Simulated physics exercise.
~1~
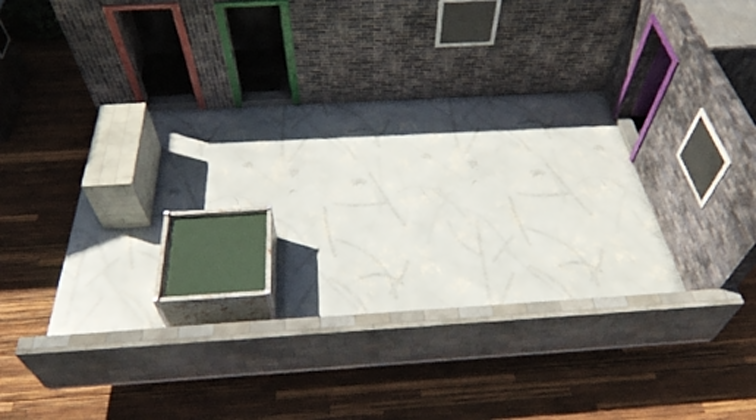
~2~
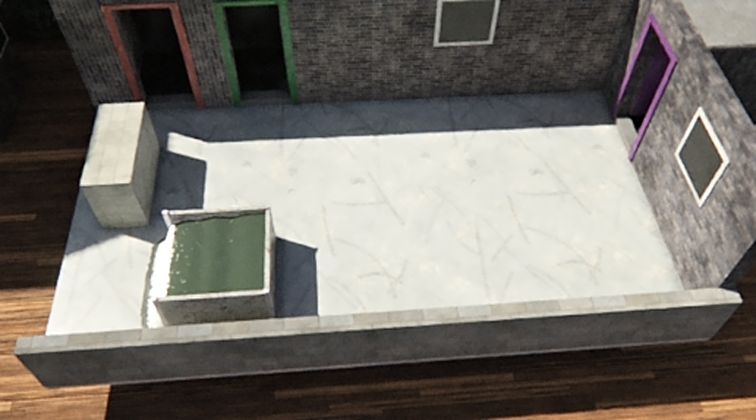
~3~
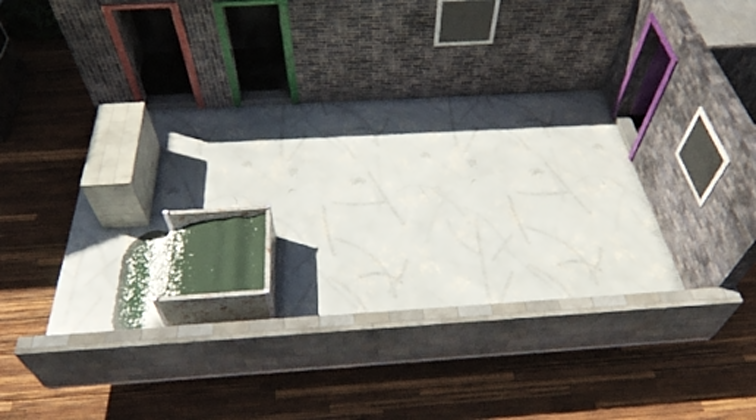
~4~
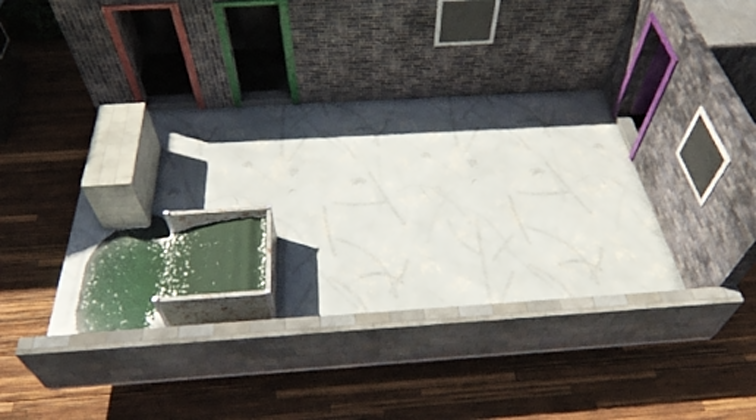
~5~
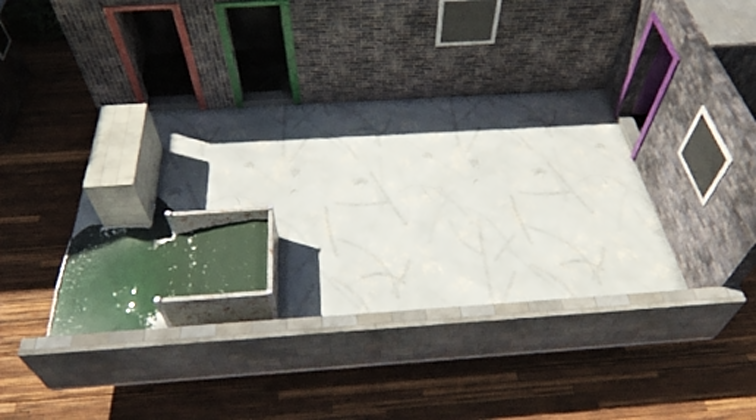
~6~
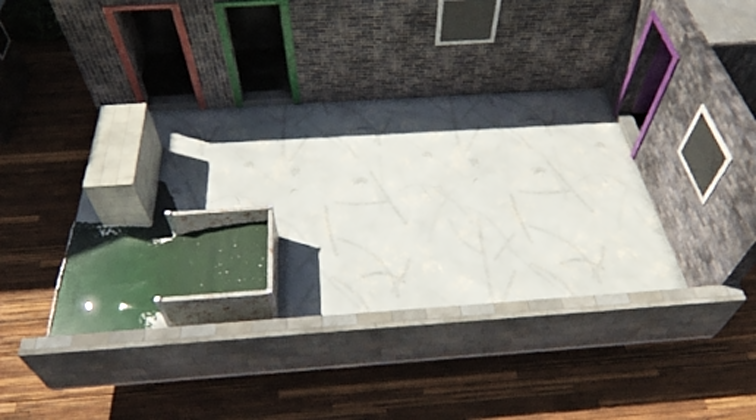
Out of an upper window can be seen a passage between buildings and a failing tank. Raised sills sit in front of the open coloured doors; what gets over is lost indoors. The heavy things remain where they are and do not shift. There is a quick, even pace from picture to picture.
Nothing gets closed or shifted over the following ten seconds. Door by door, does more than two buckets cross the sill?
Result: The red door will receive two buckets or fewer. The green door will receive two buckets or fewer. The purple door will receive two buckets or fewer.
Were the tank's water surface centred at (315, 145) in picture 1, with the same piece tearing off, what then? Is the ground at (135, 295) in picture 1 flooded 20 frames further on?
At that place: Flooded.
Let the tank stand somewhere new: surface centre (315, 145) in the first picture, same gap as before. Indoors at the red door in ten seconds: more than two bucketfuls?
Then - red door runs past the limit.
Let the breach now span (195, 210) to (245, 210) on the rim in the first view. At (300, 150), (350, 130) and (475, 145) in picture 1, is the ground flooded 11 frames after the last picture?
Point one reached; point two reached; point three not reached.
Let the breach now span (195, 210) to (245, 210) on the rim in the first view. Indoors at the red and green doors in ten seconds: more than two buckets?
Well, the red one crosses the threshold, and the green one crosses the threshold too.
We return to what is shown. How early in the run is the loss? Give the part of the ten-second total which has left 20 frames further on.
Roughly 80 percent.
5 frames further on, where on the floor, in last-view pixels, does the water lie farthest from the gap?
About (170, 157).
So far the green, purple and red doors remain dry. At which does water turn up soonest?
Result: The red door.
A moment on, water covers 10 % of the floor; the red door not reached, the green door not reached, the purple door not reached.
Next, water covers 10 % of the floor; the red door not reached, the green door not reached, the purple door not reached.
Then, water covers 10 % of the floor; the red door wet at the sill, nothing in, the green door not reached, the purple door not reached.
Later, water covers 10 % of the floor; the red door wet at the sill, nothing in, the green door not reached, the purple door not reached.
In the end, water covers 5 % of the floor; the red door wet at the sill, nothing in, the green door not reached, the purple door not reached.
